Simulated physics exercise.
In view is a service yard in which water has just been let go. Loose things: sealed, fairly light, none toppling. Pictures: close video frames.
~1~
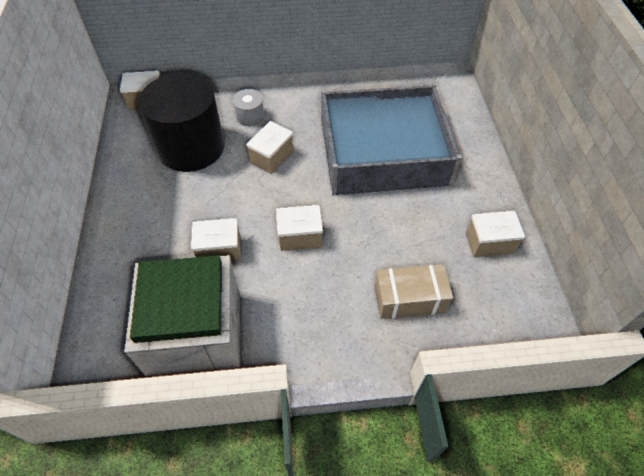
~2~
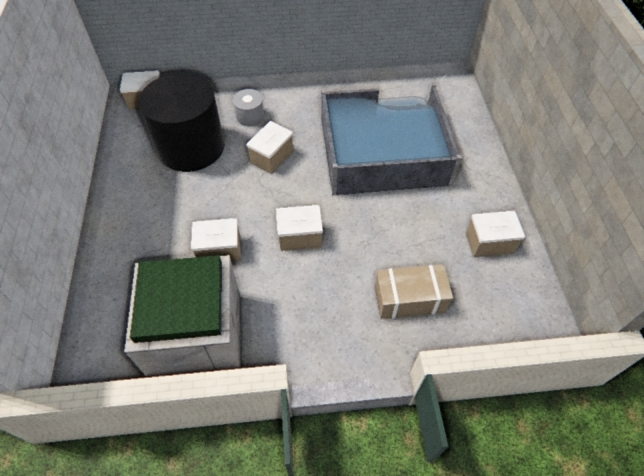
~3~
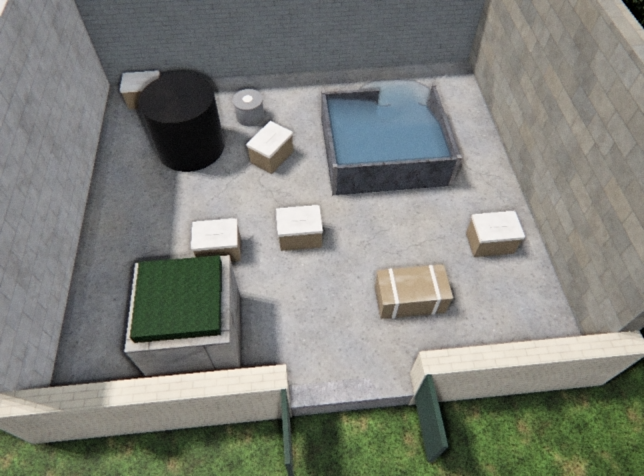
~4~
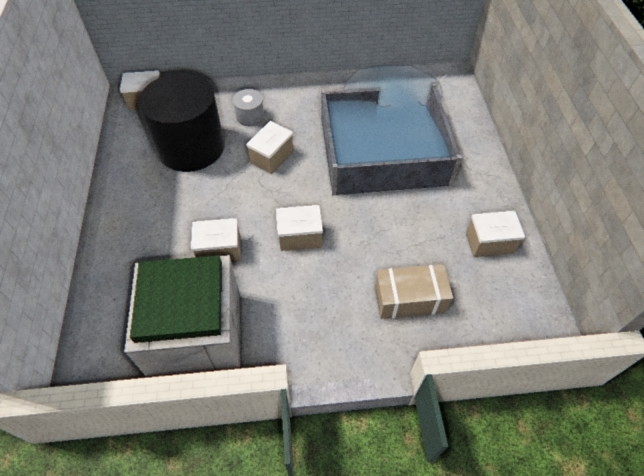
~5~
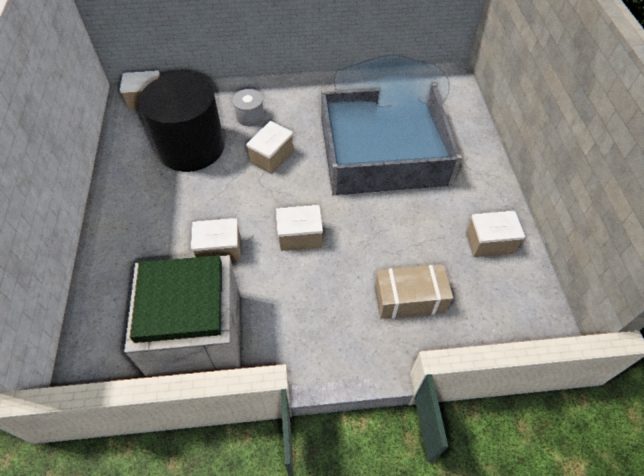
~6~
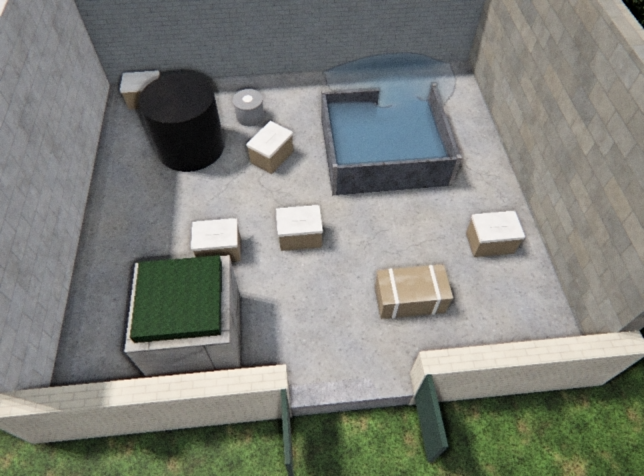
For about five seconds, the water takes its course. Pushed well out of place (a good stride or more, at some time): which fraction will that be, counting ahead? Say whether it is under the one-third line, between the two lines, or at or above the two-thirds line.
So the part that moves far is short of the one-third mark.
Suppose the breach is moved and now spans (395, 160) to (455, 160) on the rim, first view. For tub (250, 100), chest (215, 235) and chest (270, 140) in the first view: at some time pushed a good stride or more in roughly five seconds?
Never got that far, never got that far, never got that far.
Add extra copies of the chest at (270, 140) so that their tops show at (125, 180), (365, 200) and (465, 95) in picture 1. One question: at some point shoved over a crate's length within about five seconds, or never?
The answers, in order, are remains nearby, remains nearby and displaced a stride.
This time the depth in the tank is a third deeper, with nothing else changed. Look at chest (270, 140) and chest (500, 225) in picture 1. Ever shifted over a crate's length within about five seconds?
Each in sequence - never got there, carried at least that far.
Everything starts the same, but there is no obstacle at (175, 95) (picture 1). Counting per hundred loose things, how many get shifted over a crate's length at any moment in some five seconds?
Estimate: Close to 10 %.
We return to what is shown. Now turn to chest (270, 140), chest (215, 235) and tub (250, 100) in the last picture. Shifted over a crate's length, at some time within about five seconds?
The first one stayed within range, the second stayed within range and the third stayed within range.
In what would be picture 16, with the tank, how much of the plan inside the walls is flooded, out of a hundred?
30 per cent or so.
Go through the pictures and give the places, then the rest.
The first frame shows a tub at (248, 99) rests on the ground; a chest at (215, 233), on the bottom; 0 of 7 have shifted.
The second frame shows a tub at (248, 99) rests on the ground; a chest at (215, 233), on the bottom; 0 of 7 have shifted.
The third frame shows a tub at (248, 99) rests on the ground; a chest at (215, 233) rests on the ground; 0 of 7 have shifted.
The fourth frame shows a tub at (248, 99), on the bottom; a chest at (215, 233), on the bottom; 0 of 7 have shifted.
The fifth frame shows a tub at (248, 99) rests on the ground; a chest at (215, 233), on the bottom; 0 of 7 have shifted.
The sixth frame shows a tub at (248, 99) rests on the ground; a chest at (215, 233) rests on the ground; 0 of 7 have shifted.
A moment on, 0 of 7 are well off their spots; 0 afloat.
Next, 0 of 7 are well off their spots; 0 afloat.
Later, 0 of 7 are well off their spots; 0 afloat.
In the end, 1 of 7 are well off their spots, and 1 have been at some point; 1 afloat.
